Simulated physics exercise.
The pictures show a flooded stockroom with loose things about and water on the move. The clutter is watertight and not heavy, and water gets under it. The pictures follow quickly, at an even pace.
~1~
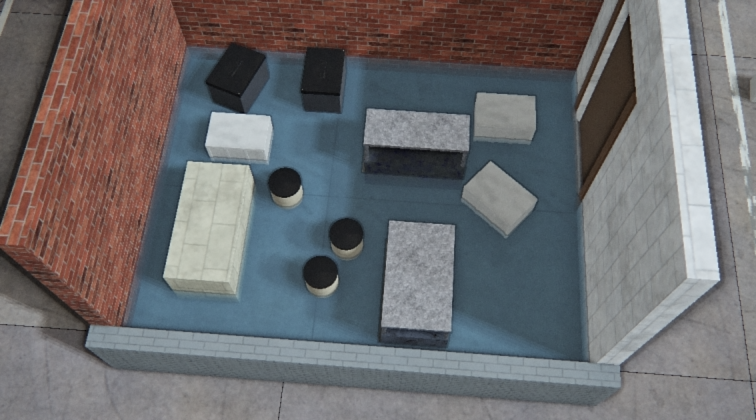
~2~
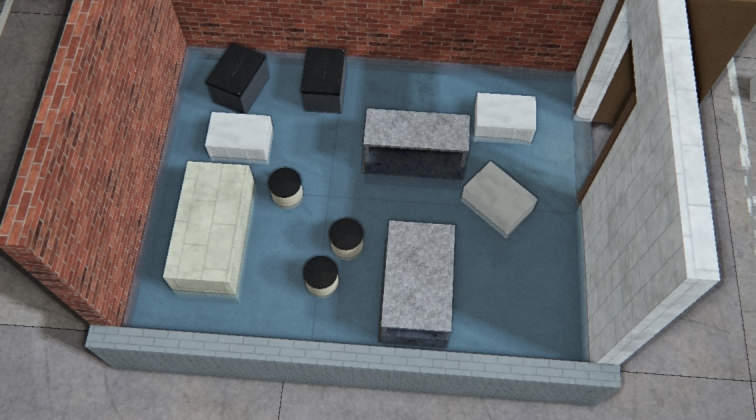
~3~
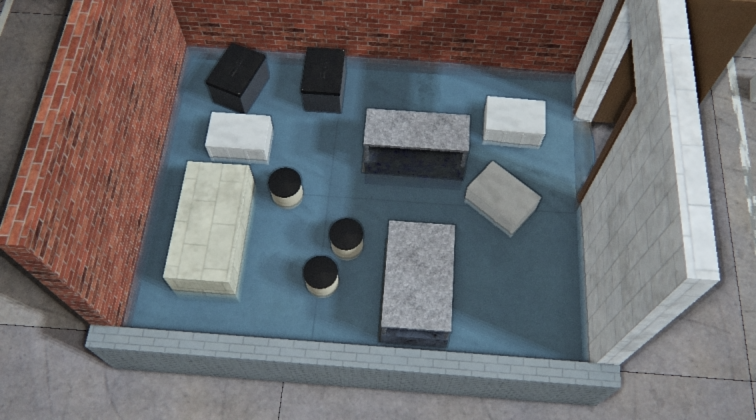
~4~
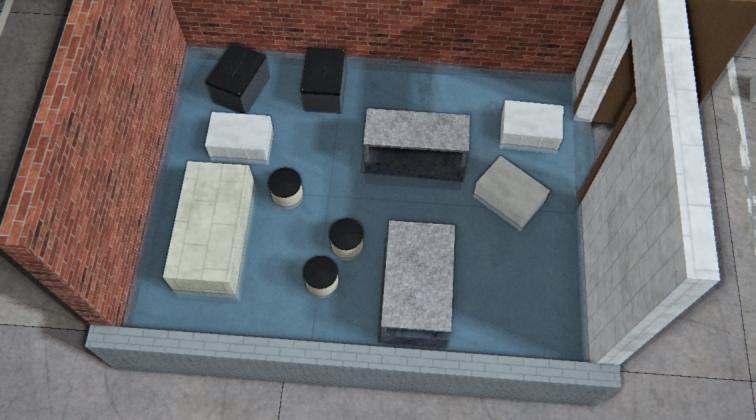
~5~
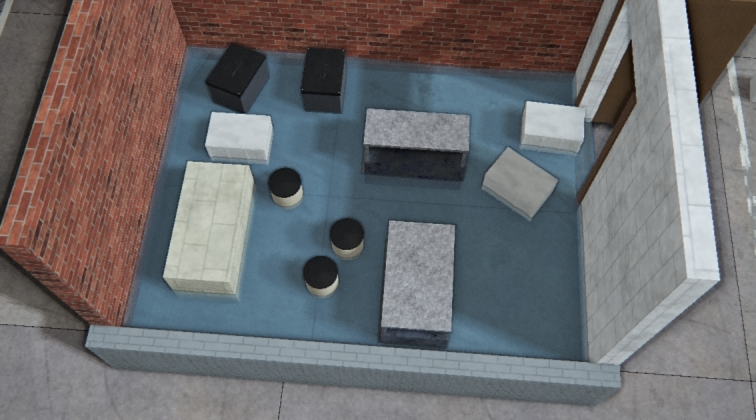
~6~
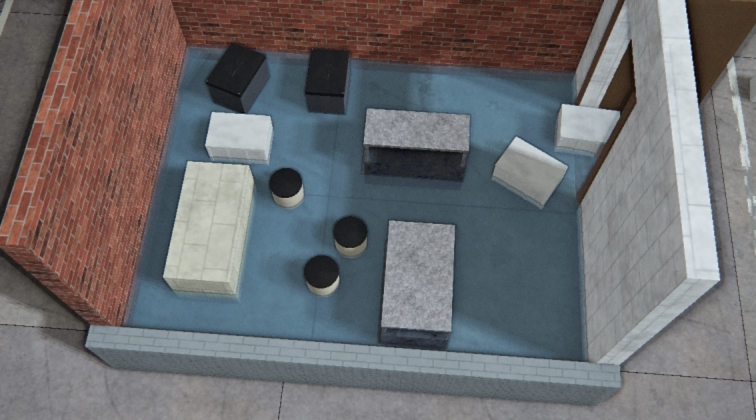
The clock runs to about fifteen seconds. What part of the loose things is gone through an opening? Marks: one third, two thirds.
Share: One to two thirds.
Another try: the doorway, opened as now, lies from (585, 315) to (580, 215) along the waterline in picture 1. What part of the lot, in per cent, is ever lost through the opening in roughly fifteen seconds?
Roughly 50 per cent.
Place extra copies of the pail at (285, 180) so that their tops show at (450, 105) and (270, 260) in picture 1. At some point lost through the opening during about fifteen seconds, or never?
As listed: Washed out, stays.
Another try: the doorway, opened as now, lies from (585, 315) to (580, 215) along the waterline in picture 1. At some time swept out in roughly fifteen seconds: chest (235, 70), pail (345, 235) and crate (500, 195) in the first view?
As listed: Kept in, carried outside, carried outside.
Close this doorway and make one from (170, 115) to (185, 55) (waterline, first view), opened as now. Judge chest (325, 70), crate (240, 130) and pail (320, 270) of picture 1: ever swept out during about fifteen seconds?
In turn: Yes, through, stays.
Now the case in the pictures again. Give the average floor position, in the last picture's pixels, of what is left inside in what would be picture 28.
Close to (354, 152).
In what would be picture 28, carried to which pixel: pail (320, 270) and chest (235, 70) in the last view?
At about (385, 207) and (334, 63).
A moment on, 1 of 8 are out; 7 afloat.
Next, 2 of 8 are out; 6 afloat.
Later, 4 of 8 are out; 4 afloat.
In the end, 4 of 8 are out; 4 afloat.
